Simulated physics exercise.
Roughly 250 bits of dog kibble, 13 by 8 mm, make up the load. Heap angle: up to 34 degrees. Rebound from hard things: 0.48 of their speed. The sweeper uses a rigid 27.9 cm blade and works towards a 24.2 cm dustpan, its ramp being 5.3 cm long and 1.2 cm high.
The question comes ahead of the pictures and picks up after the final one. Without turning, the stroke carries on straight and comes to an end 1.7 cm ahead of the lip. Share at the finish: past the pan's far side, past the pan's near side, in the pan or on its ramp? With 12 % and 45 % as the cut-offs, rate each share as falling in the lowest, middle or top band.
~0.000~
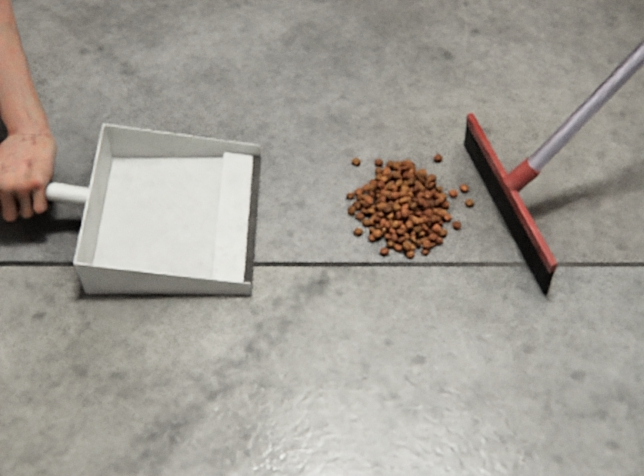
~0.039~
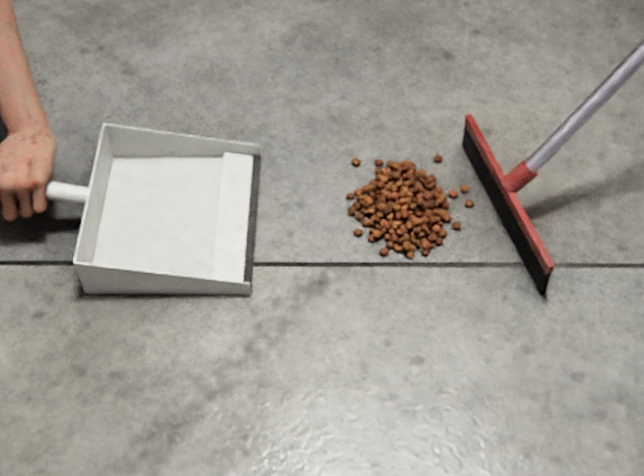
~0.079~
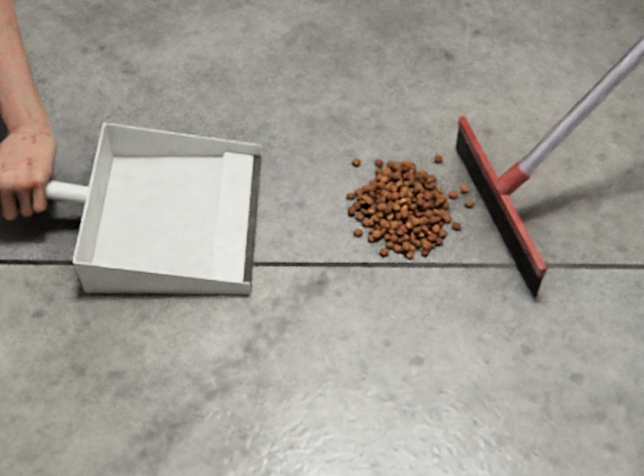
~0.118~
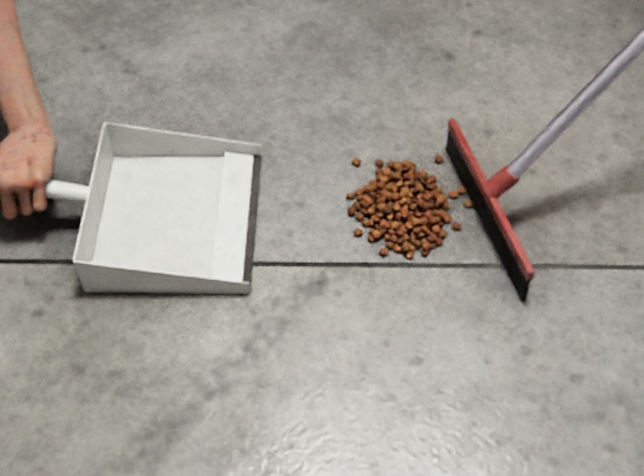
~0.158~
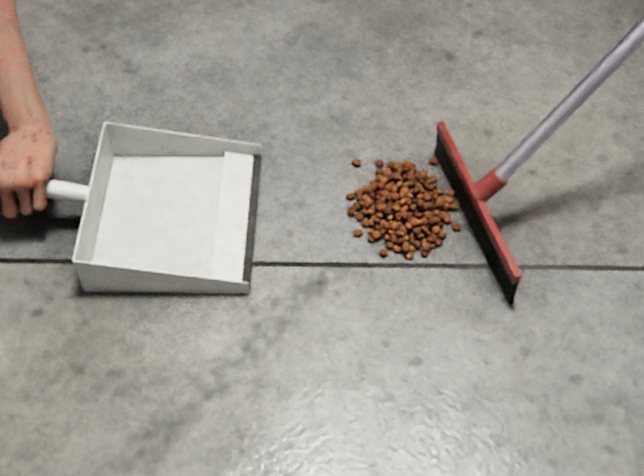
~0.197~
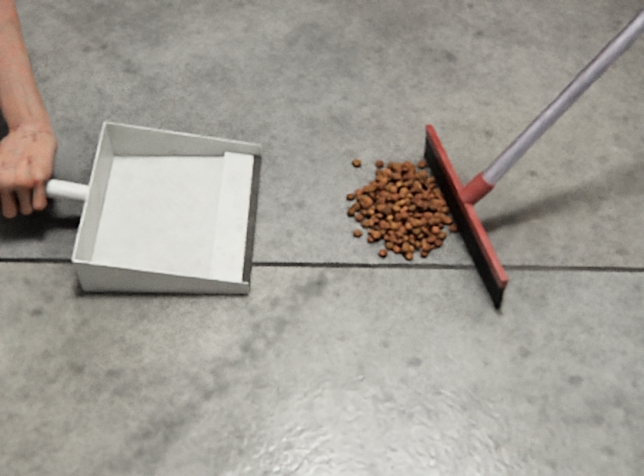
Bands: Past the pan's far side in the lowest band; past the pan's near side in the lowest band; in the pan or on its ramp in the middle band.
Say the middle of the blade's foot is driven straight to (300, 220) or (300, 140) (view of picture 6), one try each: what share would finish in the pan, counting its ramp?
Close to 20 and 0 in a hundred, in that order.
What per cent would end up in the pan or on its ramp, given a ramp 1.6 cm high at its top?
Something like 20 per cent, ramp included.
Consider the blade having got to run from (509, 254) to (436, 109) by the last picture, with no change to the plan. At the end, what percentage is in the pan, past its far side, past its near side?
Pan 0 % / far 15 % / near 0 %.
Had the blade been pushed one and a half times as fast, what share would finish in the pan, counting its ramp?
Then near 25 in a hundred.
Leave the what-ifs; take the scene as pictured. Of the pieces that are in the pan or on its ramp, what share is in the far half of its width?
I'd put it at around 30 per cent.
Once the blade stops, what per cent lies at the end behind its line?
About 10 per cent.
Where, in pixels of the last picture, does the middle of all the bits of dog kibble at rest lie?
Resting centre estimate: Around (266, 239).
After 0.46 s, middle of the blade 17 cm from the lip; 0 % over the lip, far side 0 %, near side 0 %.
After 0.64 s, middle of the blade 10 cm from the lip; 0 % over the lip, far side 0 %, near side 0 %.
After 0.94 s, middle of the blade 6 cm from the lip; 20 % over the lip, far side 0 %, near side 10 %.
At rest (1.2 s), far side 0 %, near side 10 %, pan 20 %, in front of the lip or behind the blade 70 %.
